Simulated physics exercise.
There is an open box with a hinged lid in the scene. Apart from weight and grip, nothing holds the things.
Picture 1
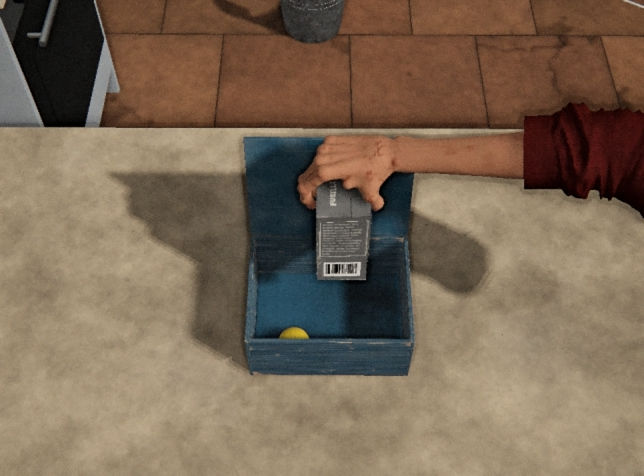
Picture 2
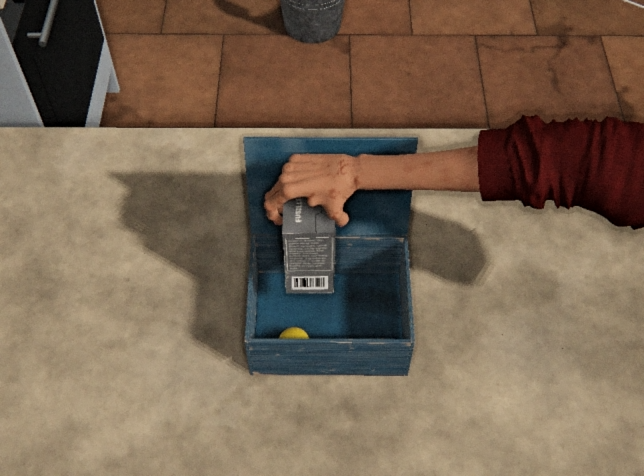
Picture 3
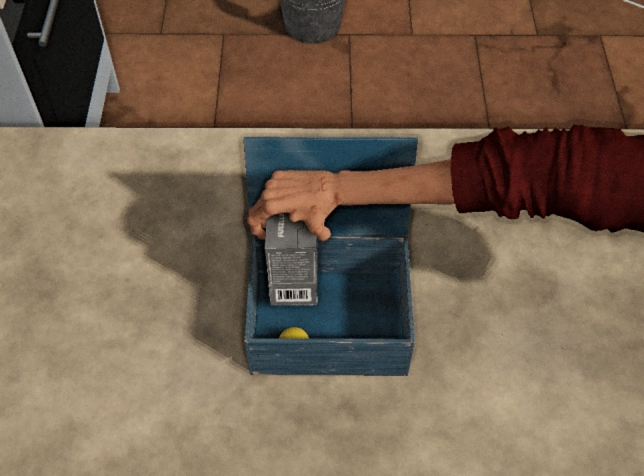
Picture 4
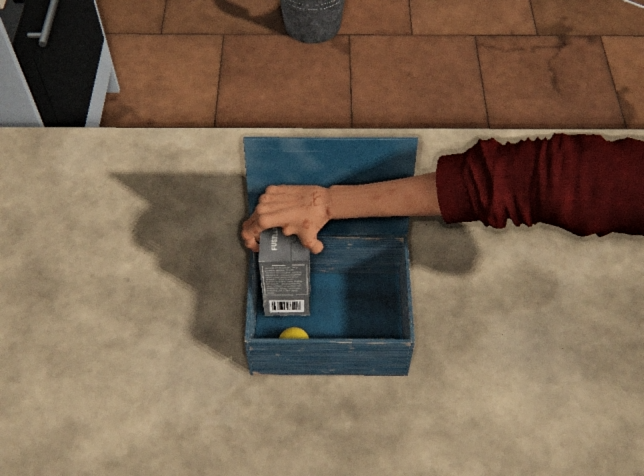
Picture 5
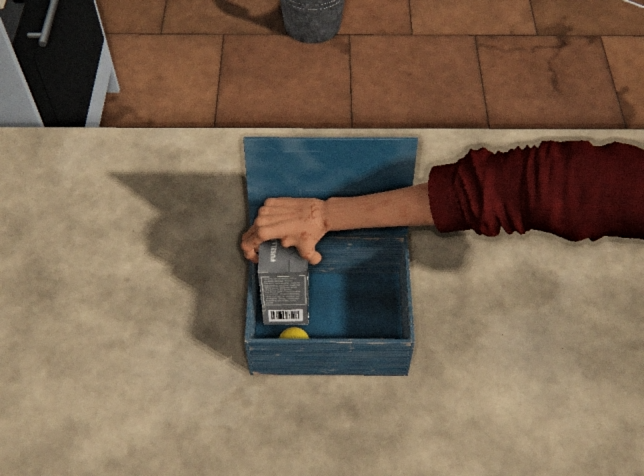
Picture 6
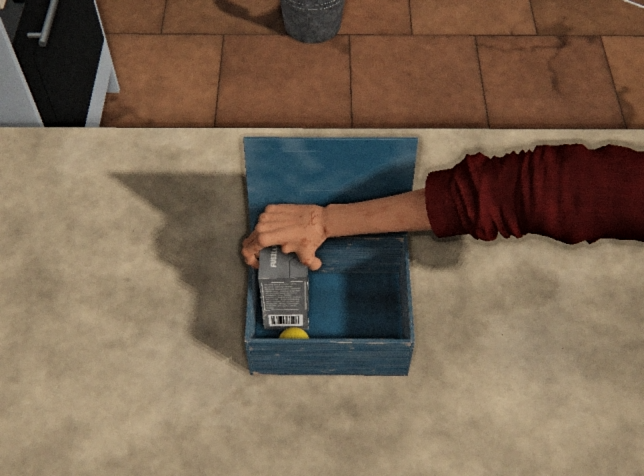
At the start, a hand in a dark red sleeve holds a grey carton above an open blue box with a yellow object inside. The hand moves left while lowering the carton, then brings it down into the left side of the box, ending beside the yellow object with the hand still on it.
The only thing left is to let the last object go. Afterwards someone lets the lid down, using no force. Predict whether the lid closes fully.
Yep, the box doesn't get its lid on.
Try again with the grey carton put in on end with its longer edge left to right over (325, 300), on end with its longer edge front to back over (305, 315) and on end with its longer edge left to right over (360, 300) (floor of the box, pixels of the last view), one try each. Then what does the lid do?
First try: The lid remains open; second try: It remains open; third try: It remains open.
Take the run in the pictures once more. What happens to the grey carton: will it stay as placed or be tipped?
Well, it stays just as set.
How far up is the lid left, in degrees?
The lid sits around 60° above the rim.
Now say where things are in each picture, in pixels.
In the first picture, coming down; grey carton (342, 227).
In the second picture, coming down; grey carton (309, 242).
In the third picture, coming down; grey carton (293, 255).
In the fourth picture, coming down; grey carton (286, 267).
In the fifth picture, coming down; grey carton (285, 278).
In the sixth picture, in place under the hand; grey carton (285, 283).
Then, 1.00 s on from there, lid starting down.
Then, 1.30 s on from there, lid 80° above the rim.
Then, 1.50 s on from there, lid 66° above the rim.
Then, 2.50 s on from there, lid 59° above the rim.
In the end, lid 59° above the rim; both unmoved. At the end, from the last picture's camera, grey carton near (286, 284).
